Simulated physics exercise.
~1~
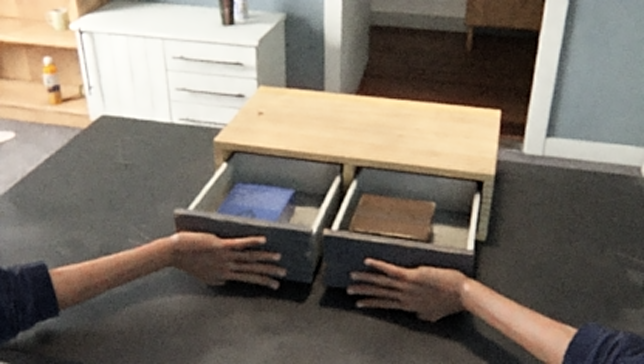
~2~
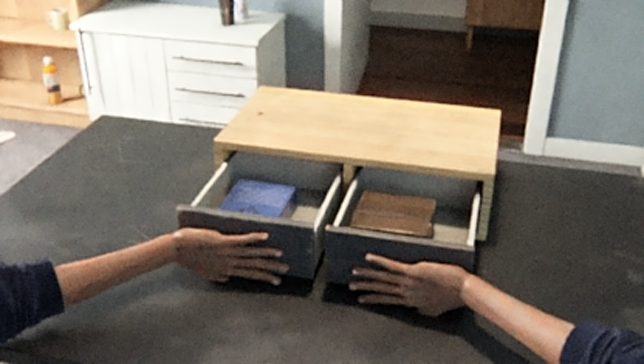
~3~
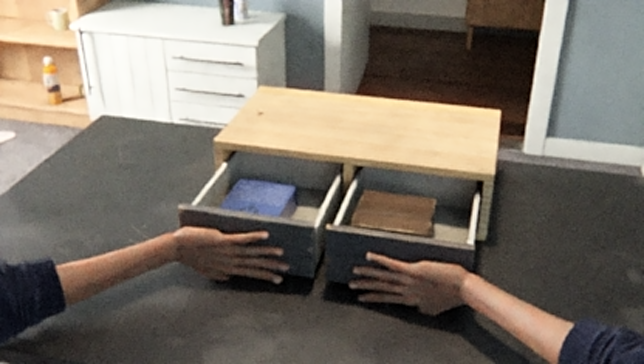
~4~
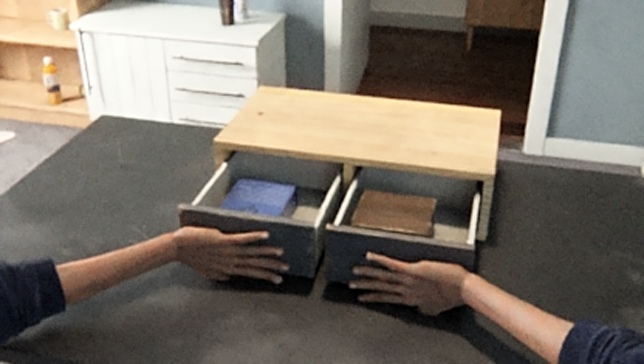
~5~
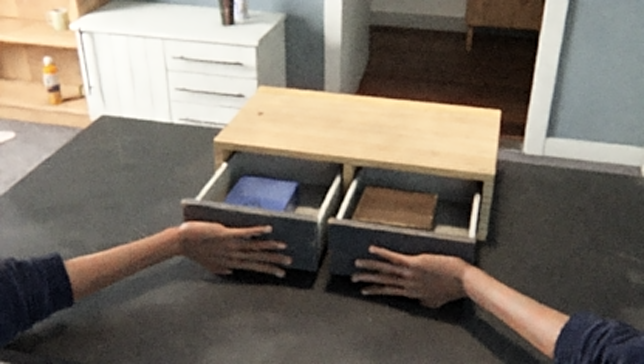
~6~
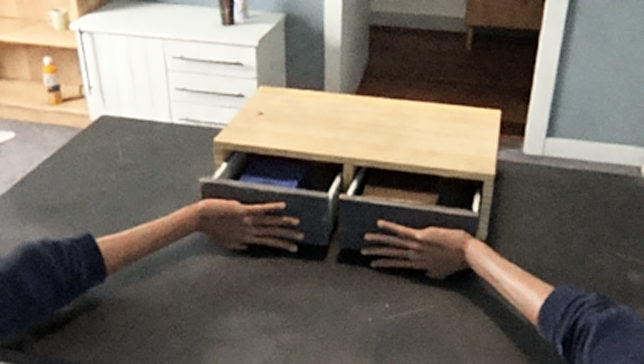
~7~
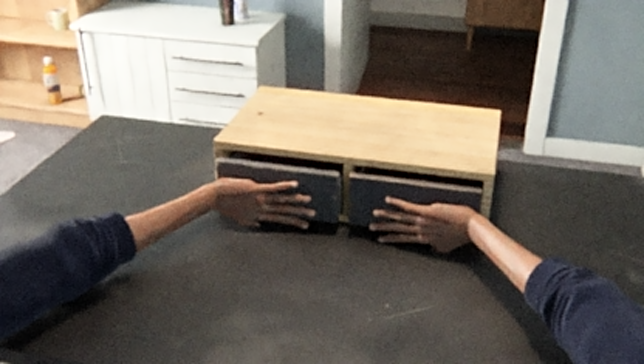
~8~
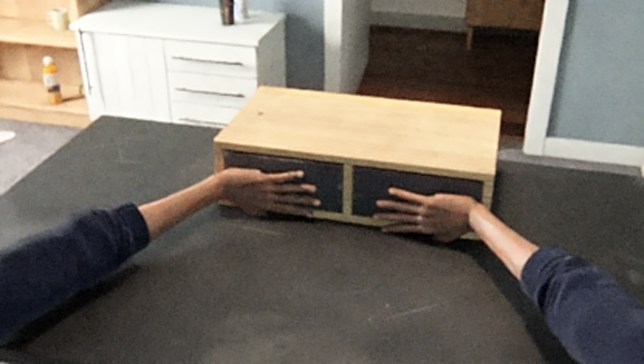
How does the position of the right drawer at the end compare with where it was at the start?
At the start the right drawer was pulled out toward the viewer with the brown box showing inside. By the end it had been pushed back all the way into the wooden chest and was closed.
